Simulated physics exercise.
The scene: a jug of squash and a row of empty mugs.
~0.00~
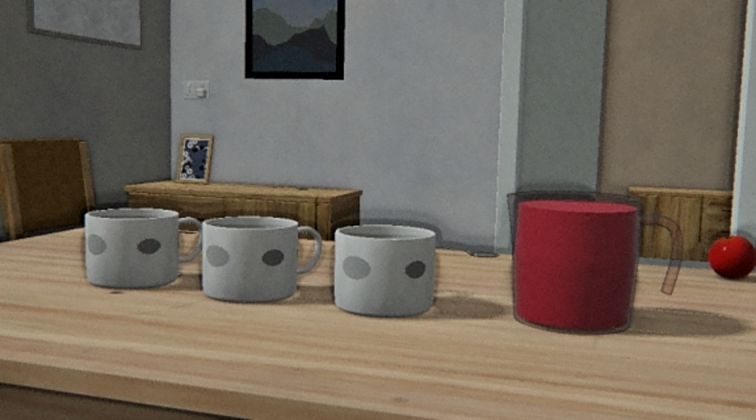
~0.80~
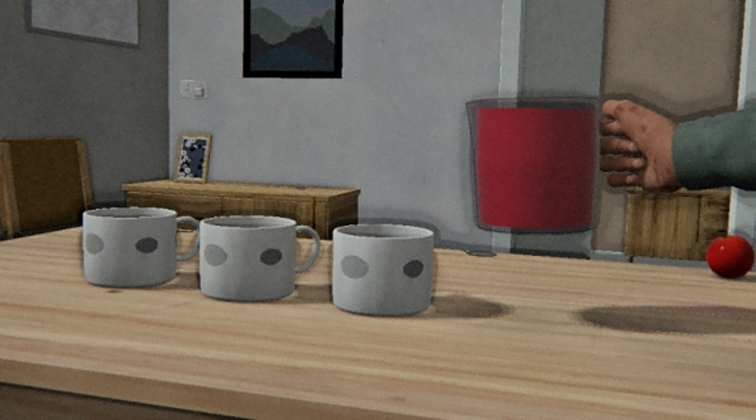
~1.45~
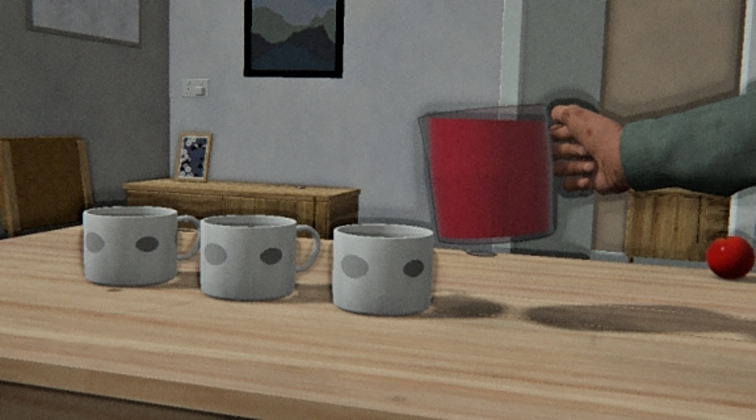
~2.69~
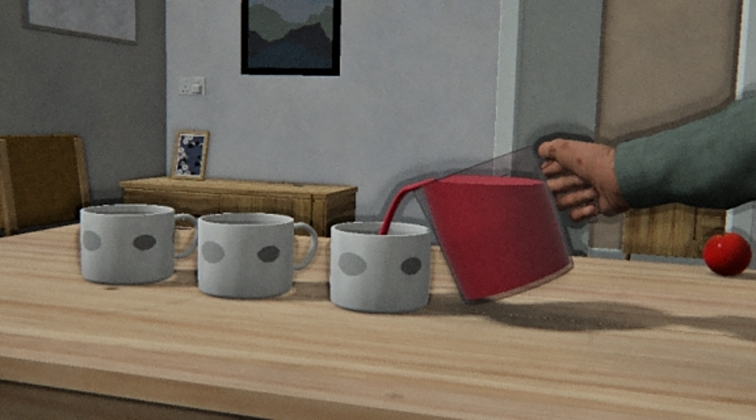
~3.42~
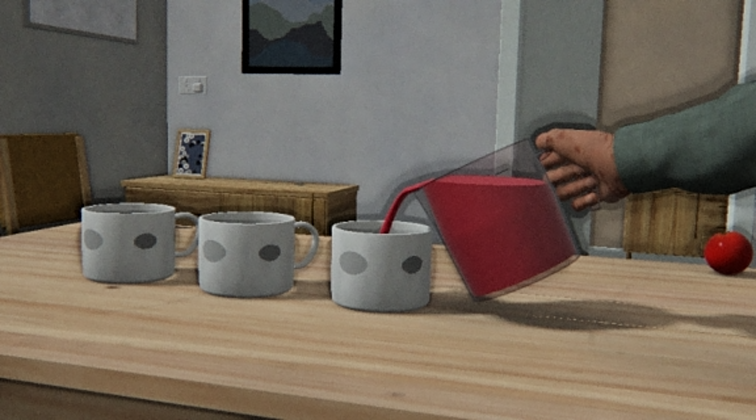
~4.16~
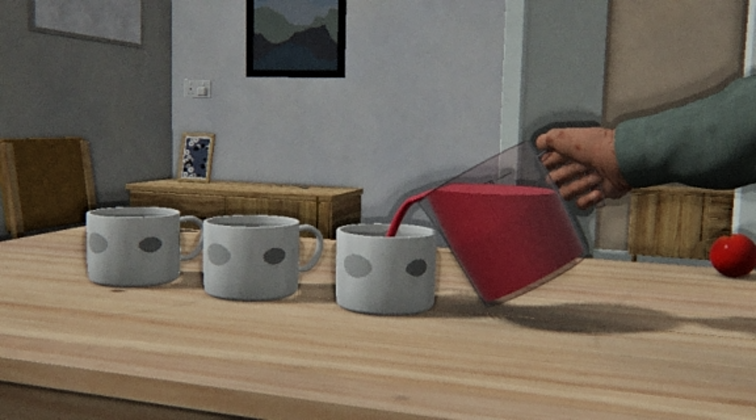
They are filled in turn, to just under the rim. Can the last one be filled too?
What the jug holds does not stretch that far.
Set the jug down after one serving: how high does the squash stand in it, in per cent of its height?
Close to 50 %.
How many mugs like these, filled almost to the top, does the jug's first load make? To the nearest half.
Roughly 2.5 servings.
Around 6.8 s, the first is about half full.
Around 16.8 s, the first is done and the jug has about half of its load.
Around 36.7 s, the jug is empty with two filled and the next at about a quarter of a serving.
